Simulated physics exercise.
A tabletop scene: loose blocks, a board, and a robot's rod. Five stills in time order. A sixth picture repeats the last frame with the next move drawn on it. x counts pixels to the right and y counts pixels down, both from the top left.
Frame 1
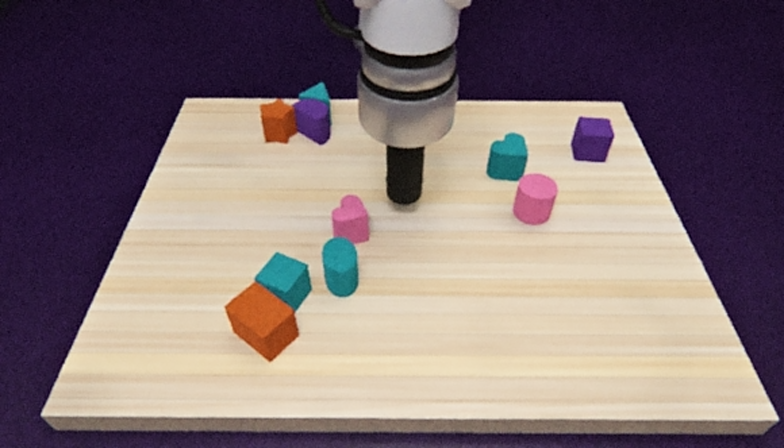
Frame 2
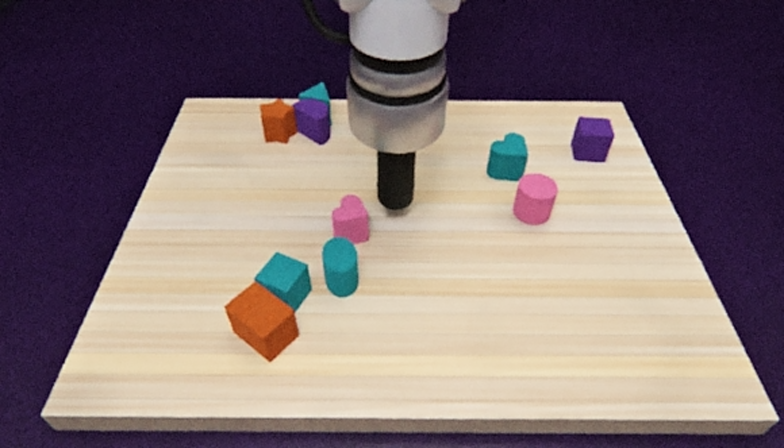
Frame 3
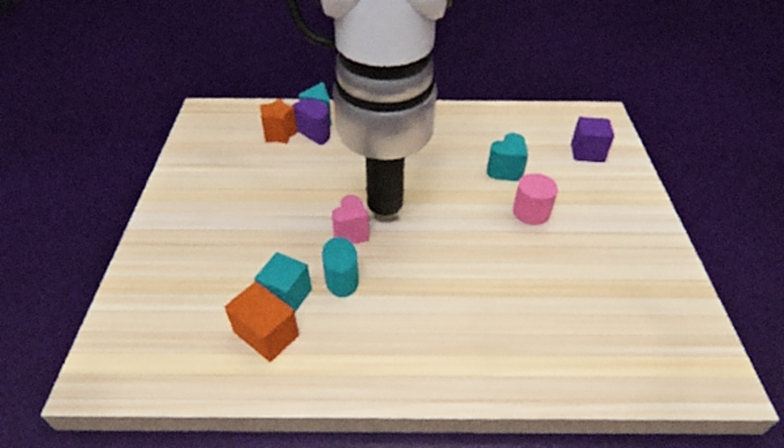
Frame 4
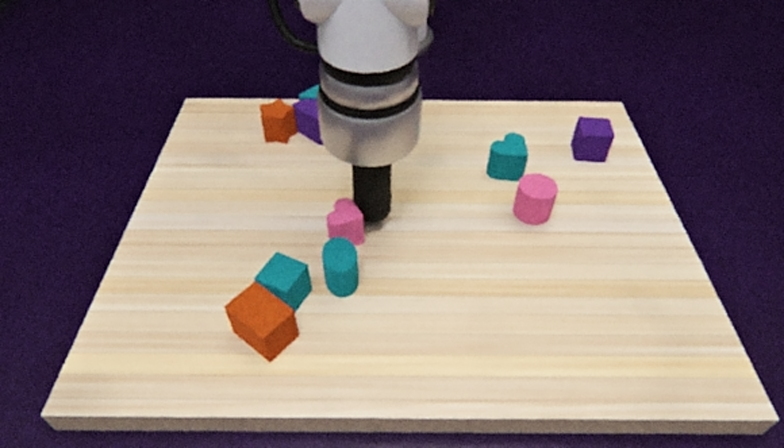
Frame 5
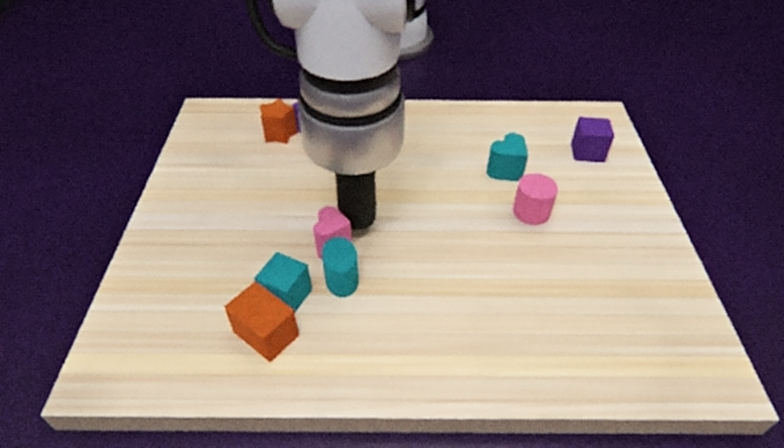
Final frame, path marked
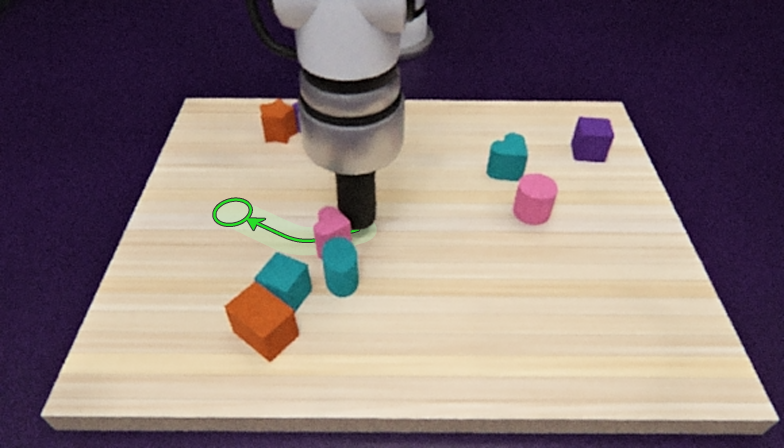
A pale wooden board on a dark purple surface is seen from above at an angle by a still camera. An orange block, a turquoise cube, a turquoise rounded block and a pink heart sit left of centre, with orange, purple and turquoise blocks behind and turquoise, pink and purple ones at right. A robot's black rod slides left and nearer, then pushes the pink heart leftward and slightly nearer.
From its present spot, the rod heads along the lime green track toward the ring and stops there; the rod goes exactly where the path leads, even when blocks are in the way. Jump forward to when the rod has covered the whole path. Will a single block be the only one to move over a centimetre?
Final answer: Yes.
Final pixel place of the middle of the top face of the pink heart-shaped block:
It comes to (283, 240).
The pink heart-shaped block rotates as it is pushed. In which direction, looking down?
The pink heart-shaped block rotates counterclockwise.
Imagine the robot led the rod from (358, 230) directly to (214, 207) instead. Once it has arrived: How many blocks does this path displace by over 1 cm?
I expect just one block to be moved by more than 1 cm.
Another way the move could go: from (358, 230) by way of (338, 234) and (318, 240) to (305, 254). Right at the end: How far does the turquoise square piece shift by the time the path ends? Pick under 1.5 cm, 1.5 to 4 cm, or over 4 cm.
The move is medium, 1.5 to 4 cm.
The drawn path runs from (358, 230) through (312, 241) and (269, 229) to (233, 212).
The first path, step by step. One third of the way, rod at (309, 229); pink heart-shaped block at (289, 239), turned 40° anticlockwise.
Two thirds of the way, rod at (266, 217); turquoise square piece at (278, 274); pink heart-shaped block at (283, 240), turned 50° anticlockwise.
At the end, rod at (229, 200); turquoise square piece at (278, 274); pink heart-shaped block at (283, 240), turned 50° anticlockwise; turquoise elliptical block not moved.
